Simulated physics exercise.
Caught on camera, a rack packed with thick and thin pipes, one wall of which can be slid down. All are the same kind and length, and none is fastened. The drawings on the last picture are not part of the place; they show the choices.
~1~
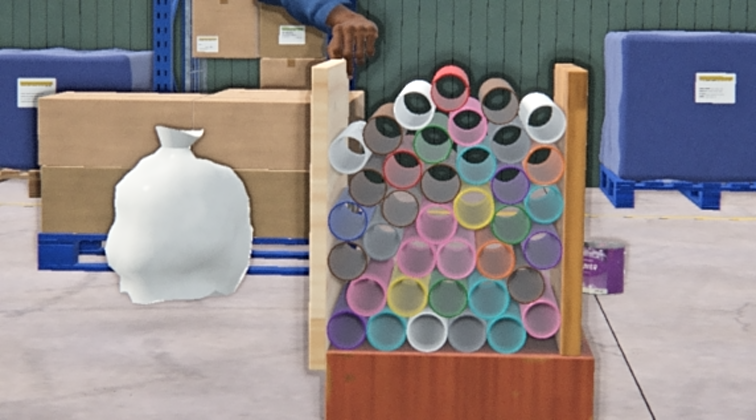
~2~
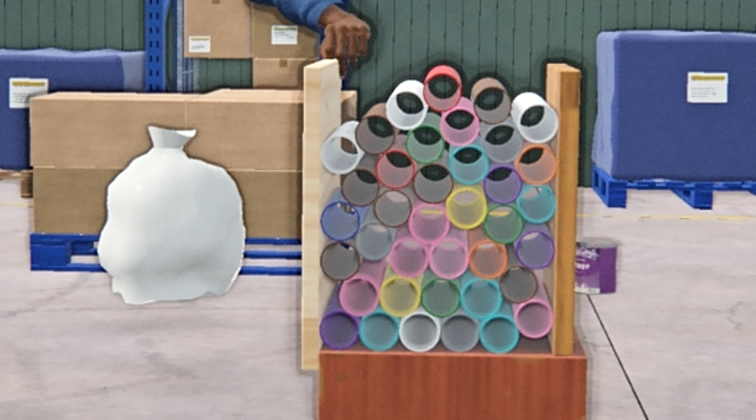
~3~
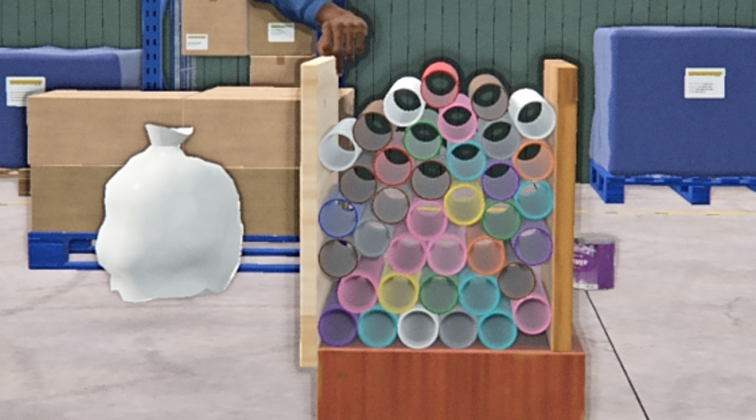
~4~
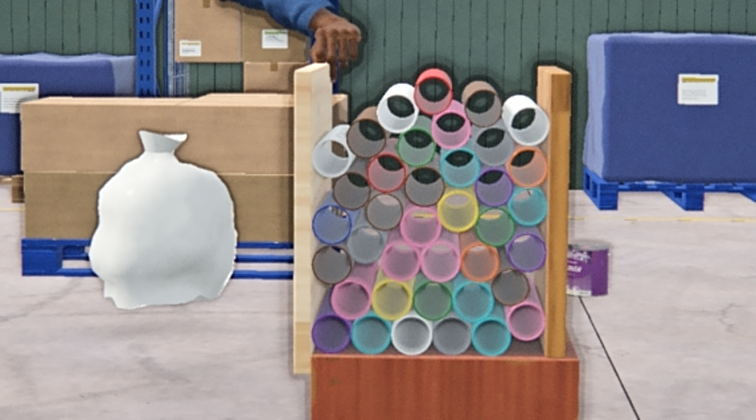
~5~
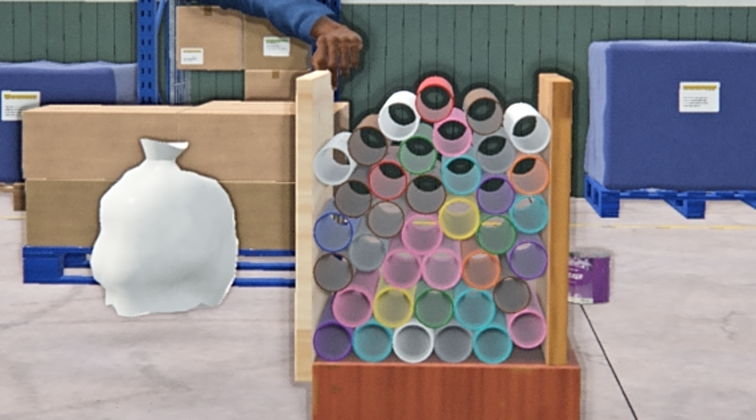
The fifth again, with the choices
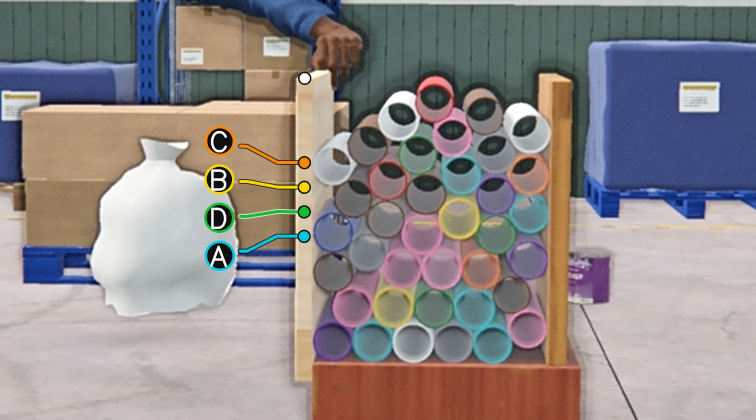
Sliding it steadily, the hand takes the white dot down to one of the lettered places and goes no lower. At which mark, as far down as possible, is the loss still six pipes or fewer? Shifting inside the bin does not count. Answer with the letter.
The answer is mark A.
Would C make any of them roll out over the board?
At C: No.
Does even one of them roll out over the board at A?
Yes, at A.
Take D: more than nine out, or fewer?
Fewer than nine.
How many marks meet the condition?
The number is four.
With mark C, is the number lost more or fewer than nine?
It loses fewer than nine.
On the marked copy, A at (304, 236); B at (304, 187); C at (305, 163); D at (304, 212); the white dot at (305, 79).
Taking A. A third of the way, top of the board (313, 147).
Two thirds of the way, top of the board (313, 225).
When it is over, top of the board (313, 235), three out over the board.
As for the rest, B none out over the board; C none out over the board; D three out over the board.
